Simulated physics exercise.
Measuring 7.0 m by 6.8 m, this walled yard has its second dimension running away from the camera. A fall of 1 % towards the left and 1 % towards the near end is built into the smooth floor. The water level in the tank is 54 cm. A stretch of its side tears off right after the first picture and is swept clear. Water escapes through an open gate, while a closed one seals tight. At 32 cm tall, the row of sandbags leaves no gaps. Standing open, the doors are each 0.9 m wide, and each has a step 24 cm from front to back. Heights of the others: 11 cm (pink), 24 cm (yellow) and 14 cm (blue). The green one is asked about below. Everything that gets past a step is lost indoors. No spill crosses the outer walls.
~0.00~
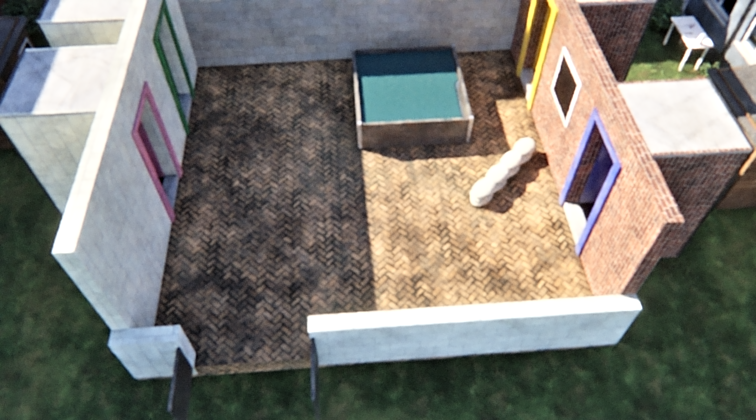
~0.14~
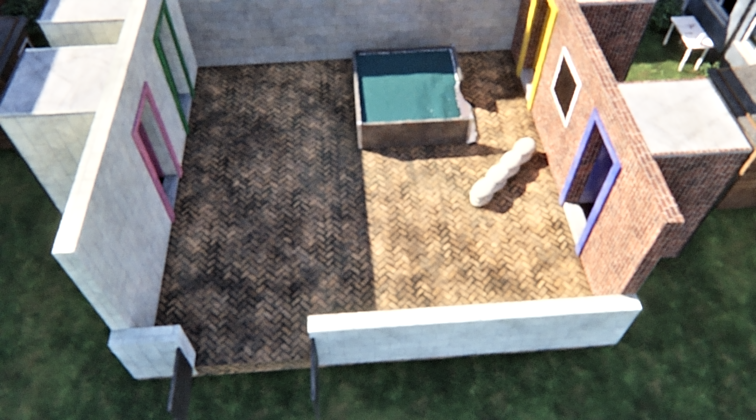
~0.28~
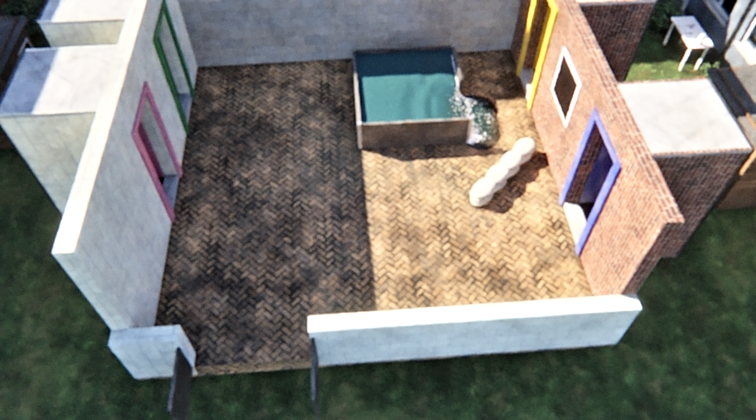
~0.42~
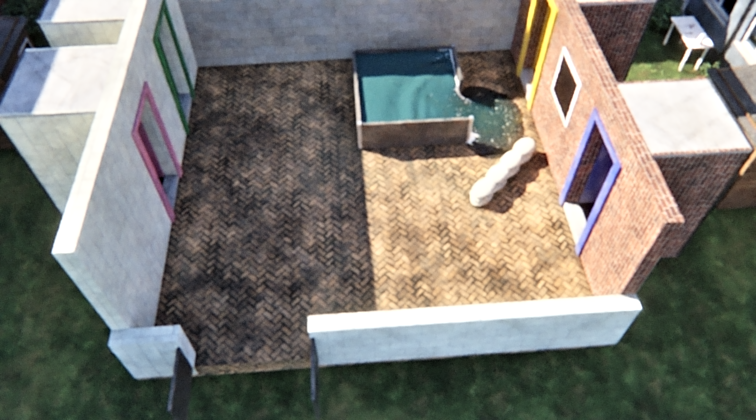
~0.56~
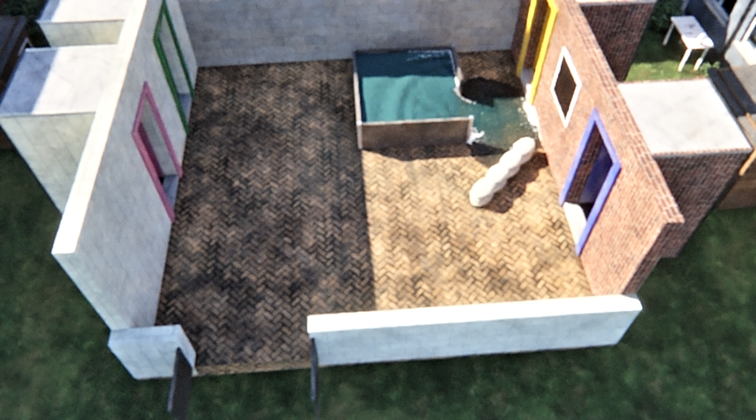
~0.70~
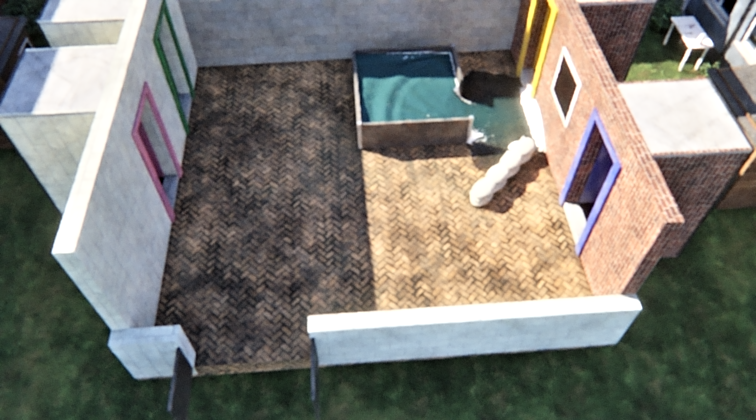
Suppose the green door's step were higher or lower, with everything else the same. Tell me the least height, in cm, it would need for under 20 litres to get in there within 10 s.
You would need roughly 6.5 cm.
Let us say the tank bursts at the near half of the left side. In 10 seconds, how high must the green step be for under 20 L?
In that case you'd want it roughly 16 cm high.
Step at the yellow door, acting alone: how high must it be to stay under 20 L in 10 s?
For yellow: Close to 20 cm.
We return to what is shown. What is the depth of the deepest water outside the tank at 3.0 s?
Max depth: Near 28 cm.
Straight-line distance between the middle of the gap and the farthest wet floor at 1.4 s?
It gets close to 2.8 metres out.
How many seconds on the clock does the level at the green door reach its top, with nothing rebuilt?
The depth peaks at about 6.0 seconds.
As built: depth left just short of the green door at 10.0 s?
7.0 cm.
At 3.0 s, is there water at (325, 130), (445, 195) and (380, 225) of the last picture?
In the order asked: Untouched, soaked, soaked.
After 1.4 s water covers 10 % of the floor, deepest (38 cm) near (531, 133); it has not reached the green door.
After 3.0 s water covers 35 % of the floor, deepest (28 cm) near (517, 148); it has not reached the green door.
After 10.0 s water covers 80 % of the floor, deepest (14 cm) near (150, 355); 7 cm at the green door, 0 litres in over its 18 cm step.
At the green door as built, the water arrived by 5.3 s and peaked near 10 cm at 6.2 s.
With a step of 5.5 cm, 31 litres would have come in within the 10 s; with 7.5 cm, 12 litres. So under 20 litres takes about 6.5 cm.
